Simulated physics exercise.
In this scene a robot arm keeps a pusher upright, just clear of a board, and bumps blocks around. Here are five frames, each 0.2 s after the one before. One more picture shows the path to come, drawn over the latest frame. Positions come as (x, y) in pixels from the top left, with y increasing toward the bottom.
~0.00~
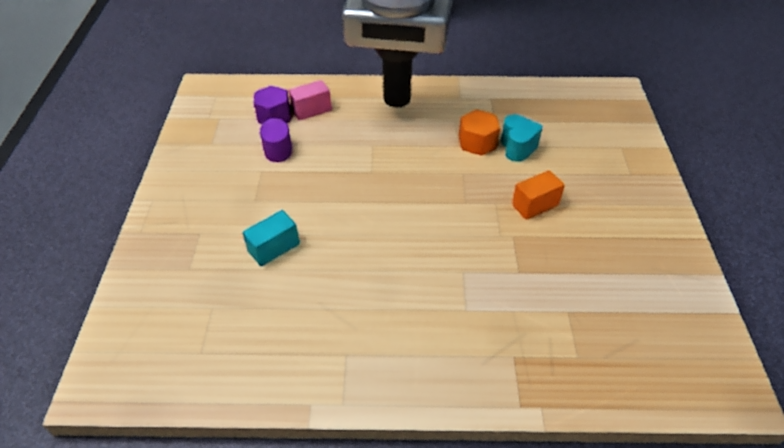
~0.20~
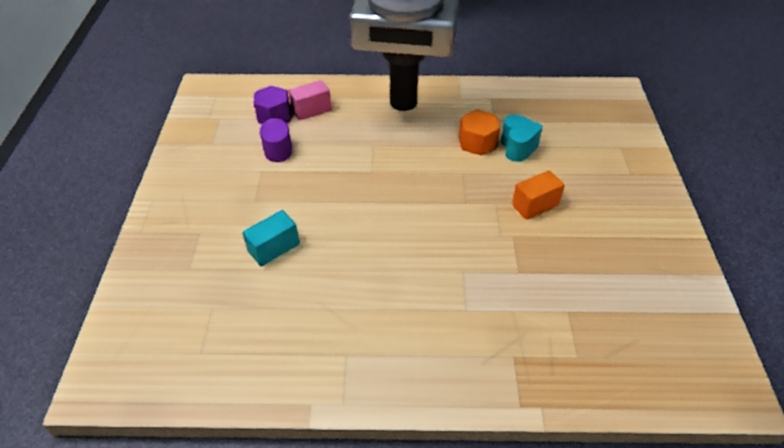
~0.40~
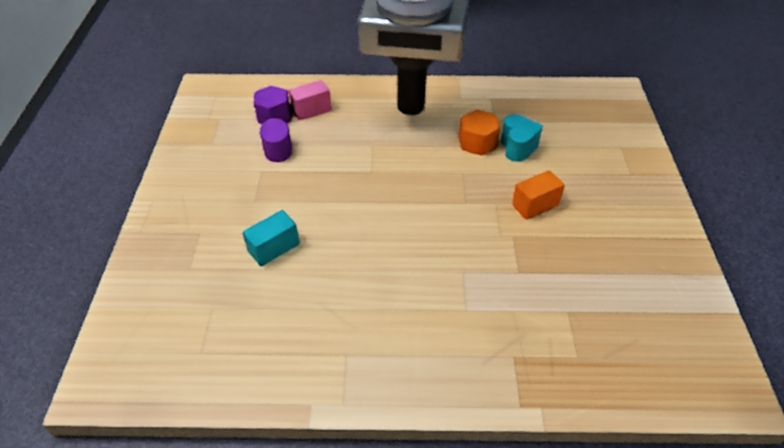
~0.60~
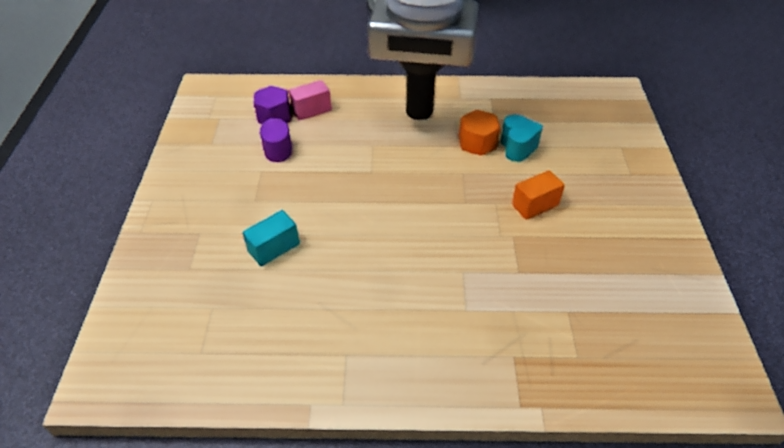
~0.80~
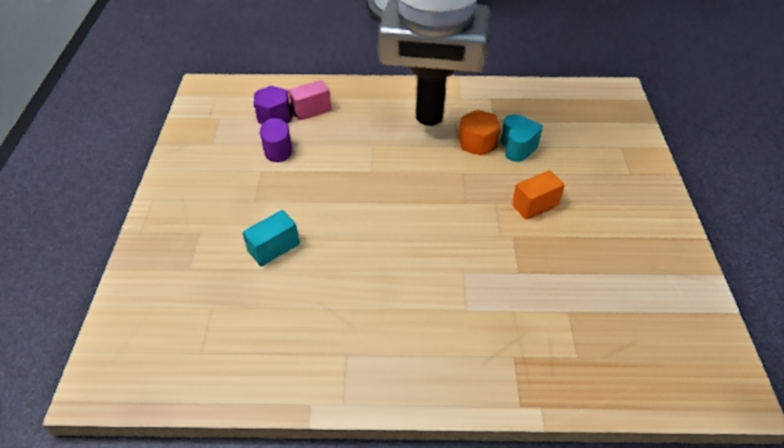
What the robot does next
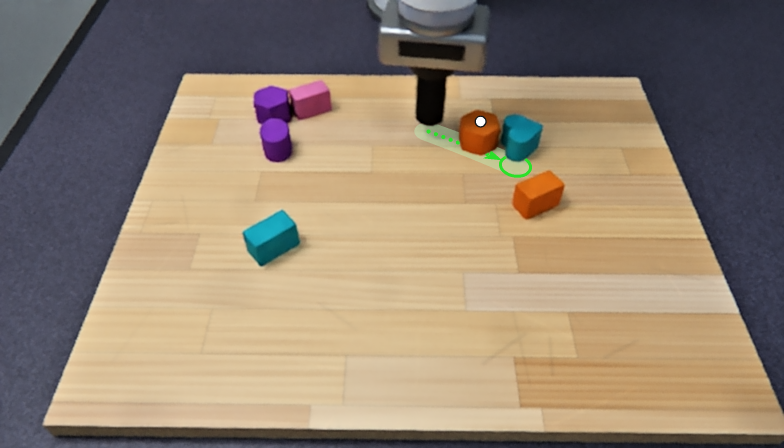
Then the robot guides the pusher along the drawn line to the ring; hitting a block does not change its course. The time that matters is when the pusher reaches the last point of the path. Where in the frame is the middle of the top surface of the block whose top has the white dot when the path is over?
It is at (552, 136).
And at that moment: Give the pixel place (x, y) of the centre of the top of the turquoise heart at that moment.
Final place: (578, 126).
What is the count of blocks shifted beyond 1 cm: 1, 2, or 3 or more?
The count will be 2.
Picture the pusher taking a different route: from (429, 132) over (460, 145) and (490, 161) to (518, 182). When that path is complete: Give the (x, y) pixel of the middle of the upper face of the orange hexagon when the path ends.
At roughly (540, 142).
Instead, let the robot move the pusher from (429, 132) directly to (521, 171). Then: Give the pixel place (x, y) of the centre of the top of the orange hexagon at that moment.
At pixel (551, 137).
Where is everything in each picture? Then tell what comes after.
In the first picture, lower end of the pusher (397, 99), tops of blocks, orange hexagon (481, 122), turquoise heart (522, 127), orange rectangle (541, 184).
In the second picture, pusher (404, 103), blocks as before.
In the third picture, pusher (411, 107), blocks as before.
In the fourth picture, pusher (420, 112), blocks as before.
In the fifth picture, pusher (430, 117), orange hexagon (481, 122), turquoise heart (522, 127), orange rectangle (541, 184).
The drawn path runs straight from (429, 132) to (515, 166); the dot is on the orange hexagon.
What follows on the original path. One third of the way, pusher (459, 128); orange hexagon (495, 124); turquoise heart (529, 128).
Two thirds of the way, pusher (489, 139); orange hexagon (525, 131), turned 30° anticlockwise; turquoise heart (558, 129).
At the end, pusher (519, 151); orange hexagon (552, 136), turned 55° anticlockwise; turquoise heart (578, 126), turned 20° anticlockwise; orange rectangle not moved.
